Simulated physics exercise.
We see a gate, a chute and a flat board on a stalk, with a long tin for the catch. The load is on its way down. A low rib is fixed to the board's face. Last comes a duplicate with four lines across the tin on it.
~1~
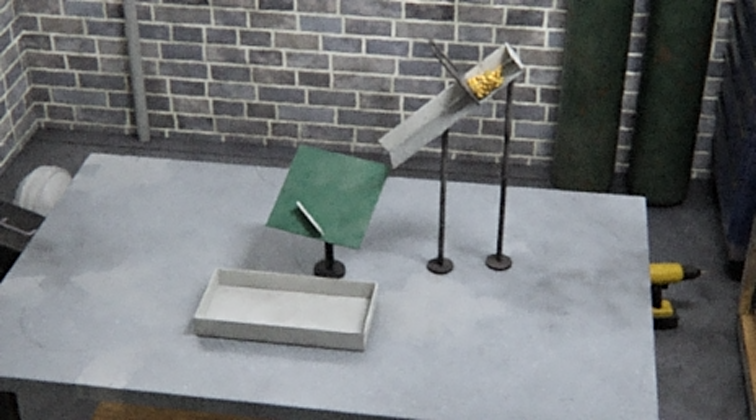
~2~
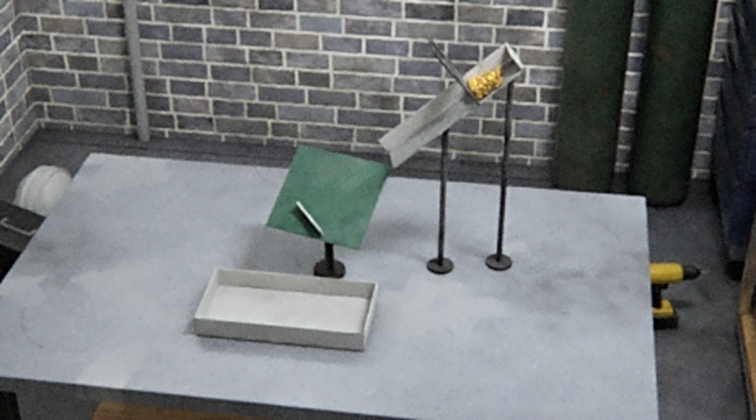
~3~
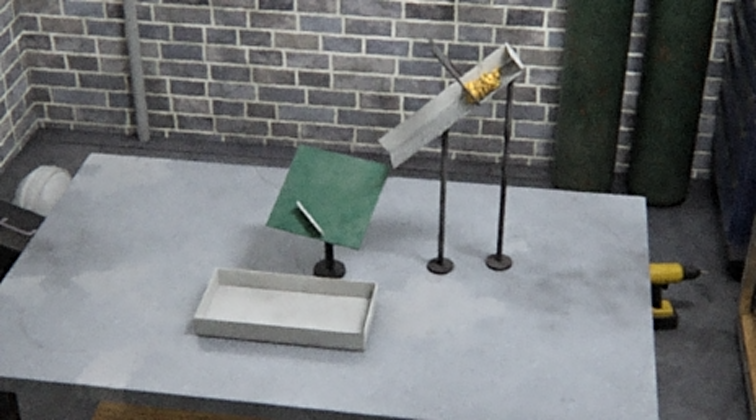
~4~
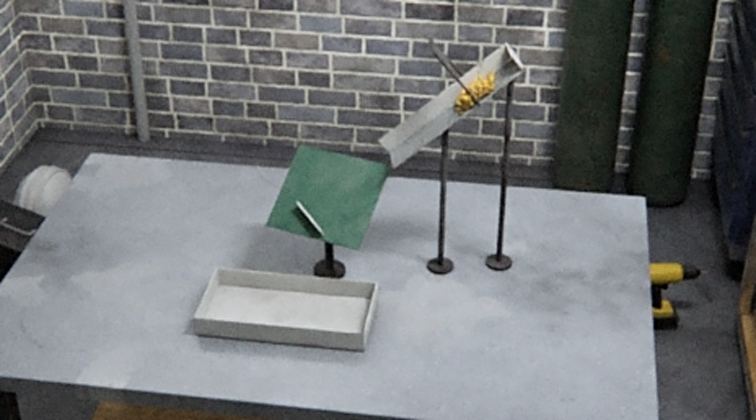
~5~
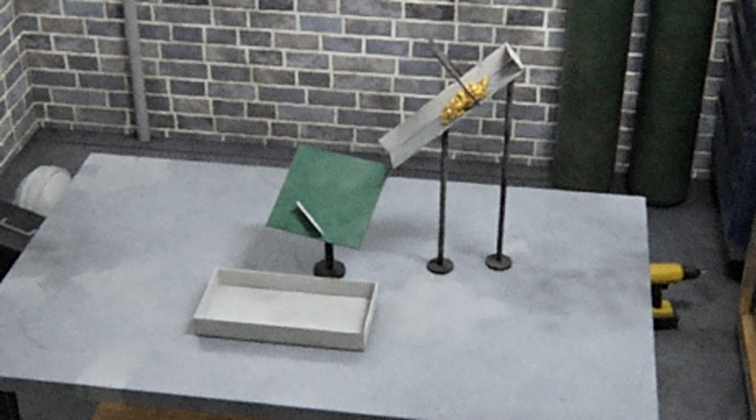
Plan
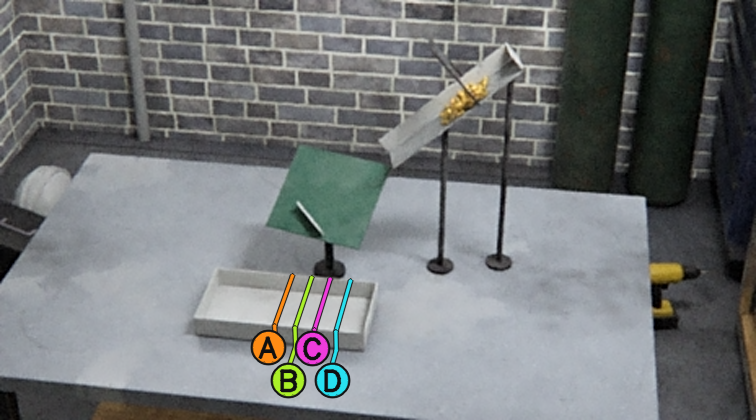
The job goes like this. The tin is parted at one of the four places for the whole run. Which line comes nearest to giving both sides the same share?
Best: C.
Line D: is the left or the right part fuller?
More lands on the left.
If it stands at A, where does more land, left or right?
More lands on the right.
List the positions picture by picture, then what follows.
In the first frame, load behind the gate near (485, 82), puffed corn balls; lip of the chute near (392, 160), sloping fairly steeply.
In the second frame, middle of the board near (328, 196), tilted fairly steeply; middle of its low edge near (311, 237); of its high edge near (345, 155).
In the third frame, front corners of the tin near (195, 317) and (364, 333), empty; front of the load near (469, 97).
In the fourth frame, middle of the load near (474, 91); its front near (458, 110), close to a quarter of the way to the lip; rib from (297, 202) to (321, 231).
In the fifth frame, middle of the load near (464, 100); its front near (444, 122), close to a third of the way to the lip.
On the marked copy, line A crosses the front rim at (274, 325); line B crosses the front rim at (295, 327); line C crosses the front rim at (314, 328); line D crosses the front rim at (336, 331).
With A, of what is caught, a small share on the left of the divider, all but a few on the right.
With B, of what is caught, a small share on the left of the divider, the bulk on the right.
With C, of what is caught, close to half on the left of the divider, close to half on the right.
With D, of what is caught, the whole lot on the left of the divider, none at all on the right.
